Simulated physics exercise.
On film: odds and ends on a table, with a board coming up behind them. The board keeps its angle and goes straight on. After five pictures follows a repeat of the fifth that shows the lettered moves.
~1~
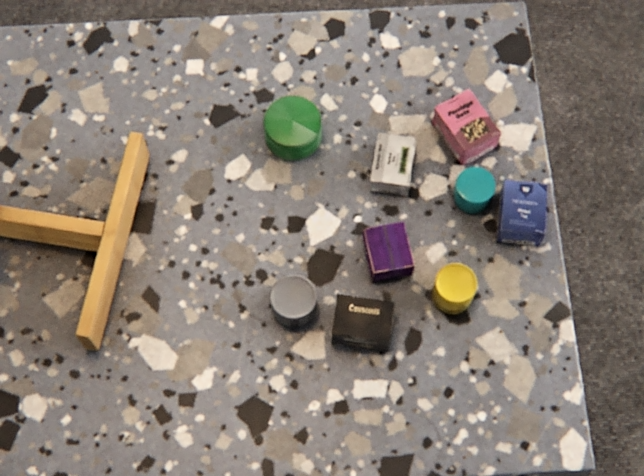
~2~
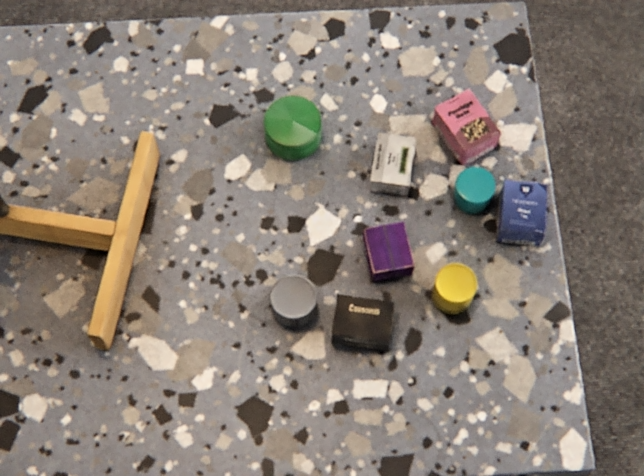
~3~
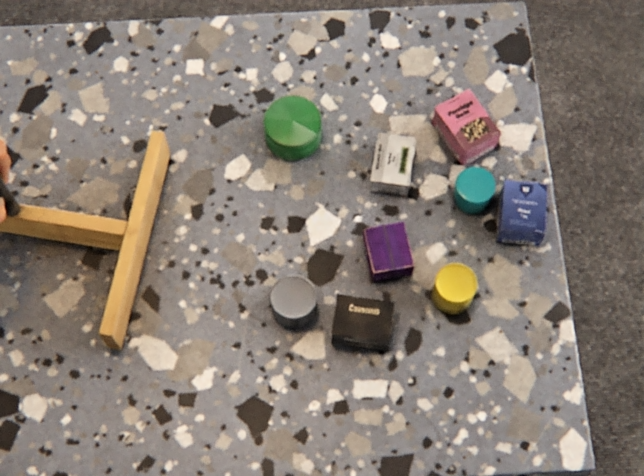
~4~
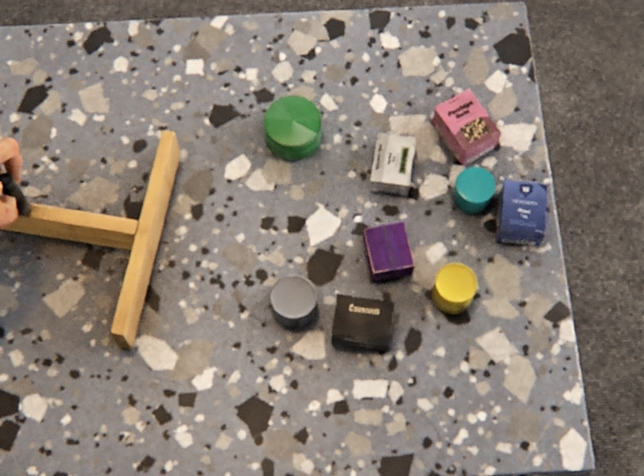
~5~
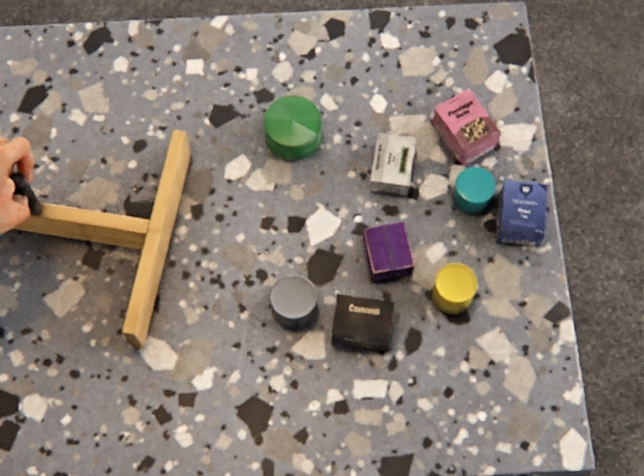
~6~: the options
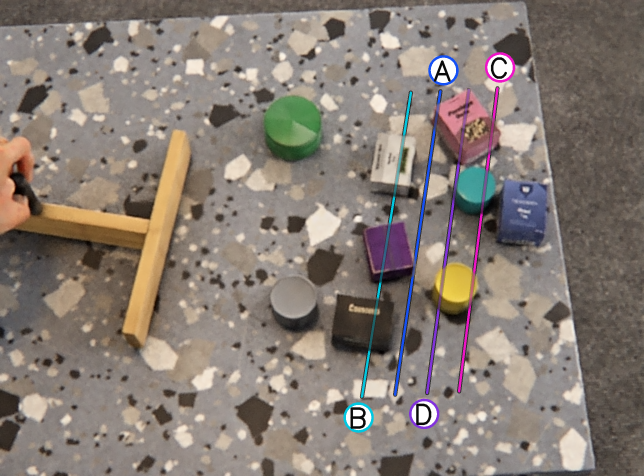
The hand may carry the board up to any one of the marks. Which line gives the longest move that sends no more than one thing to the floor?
No second one falls up to C.
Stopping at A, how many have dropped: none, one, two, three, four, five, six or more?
By then, none.
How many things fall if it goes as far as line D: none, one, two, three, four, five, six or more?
In all, none.
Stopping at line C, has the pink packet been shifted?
By then, yes.
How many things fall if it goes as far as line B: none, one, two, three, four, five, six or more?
In all, none.
On the marked copy, A at (419, 235); B at (388, 236); C at (480, 231); D at (449, 233).
With C. Early on, board (272, 222); green tin (315, 119); blue packet (522, 213).
Further on, board (388, 216); black packet (417, 349); white packet (423, 163).
At the end, board (479, 211); turquoise pot (549, 177); blue packet (549, 219); none fallen.
As for the rest, A is within the limit but short; B is within the limit but short; D is within the limit but short.
